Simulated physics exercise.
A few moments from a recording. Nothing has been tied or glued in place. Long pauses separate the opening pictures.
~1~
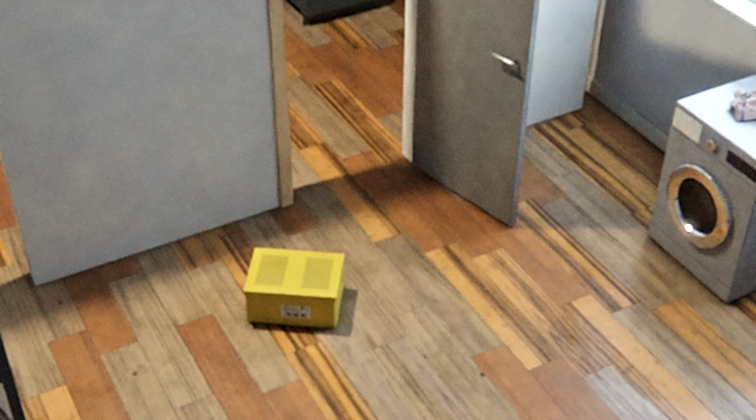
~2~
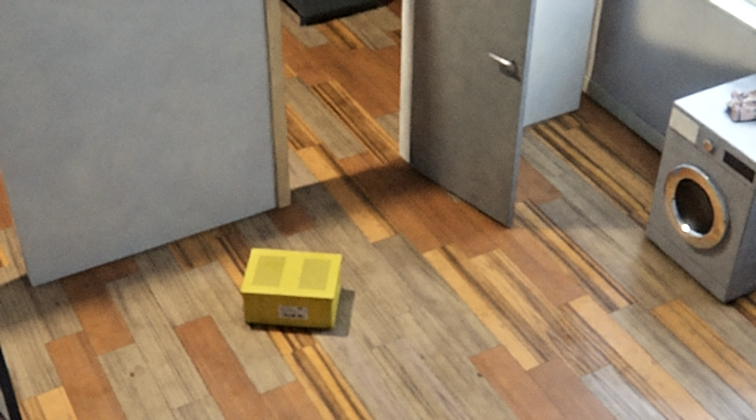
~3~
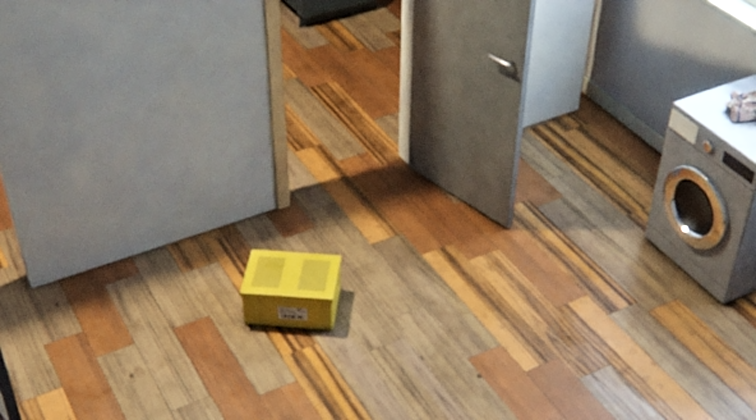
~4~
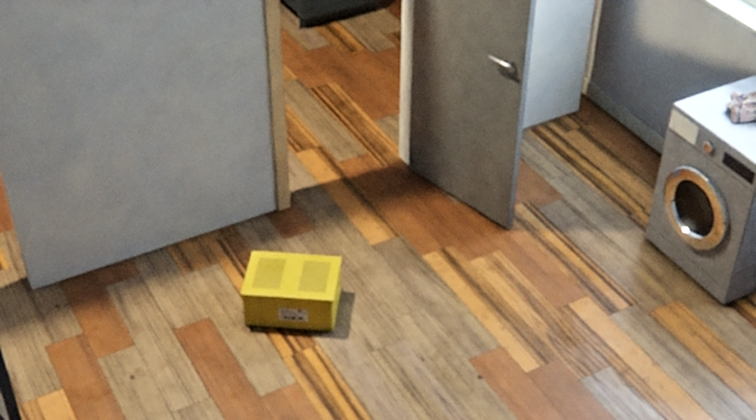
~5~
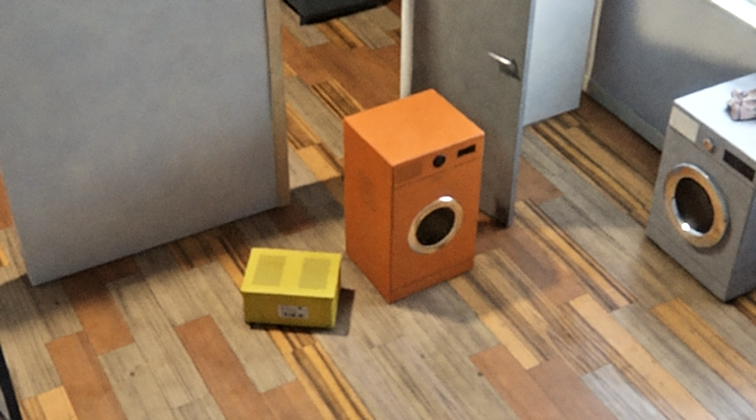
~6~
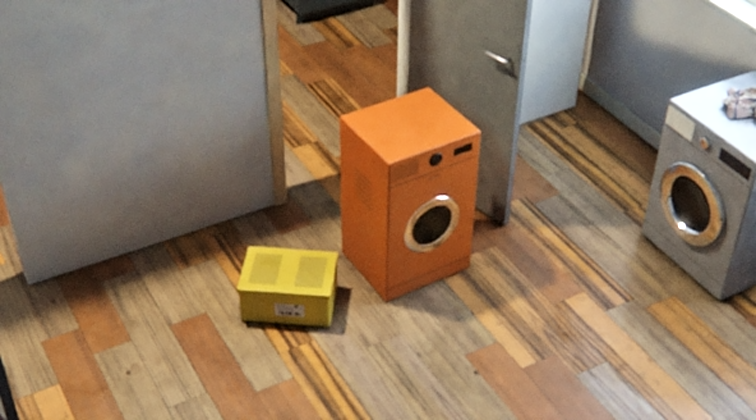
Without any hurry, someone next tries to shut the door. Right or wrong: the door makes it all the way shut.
Wrong.
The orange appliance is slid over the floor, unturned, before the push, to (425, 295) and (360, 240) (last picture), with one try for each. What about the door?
The first time the door finishes its swing, the second time it is obstructed.
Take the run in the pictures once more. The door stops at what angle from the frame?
About 80°.
Then, 0.50 s later than the last frame, open by 95°.
Then, 0.80 s later than the last frame, open by 80°.
When it is over, open by 78°; both as before. End places, in pixels of the last picture, orange appliance near (407, 195).
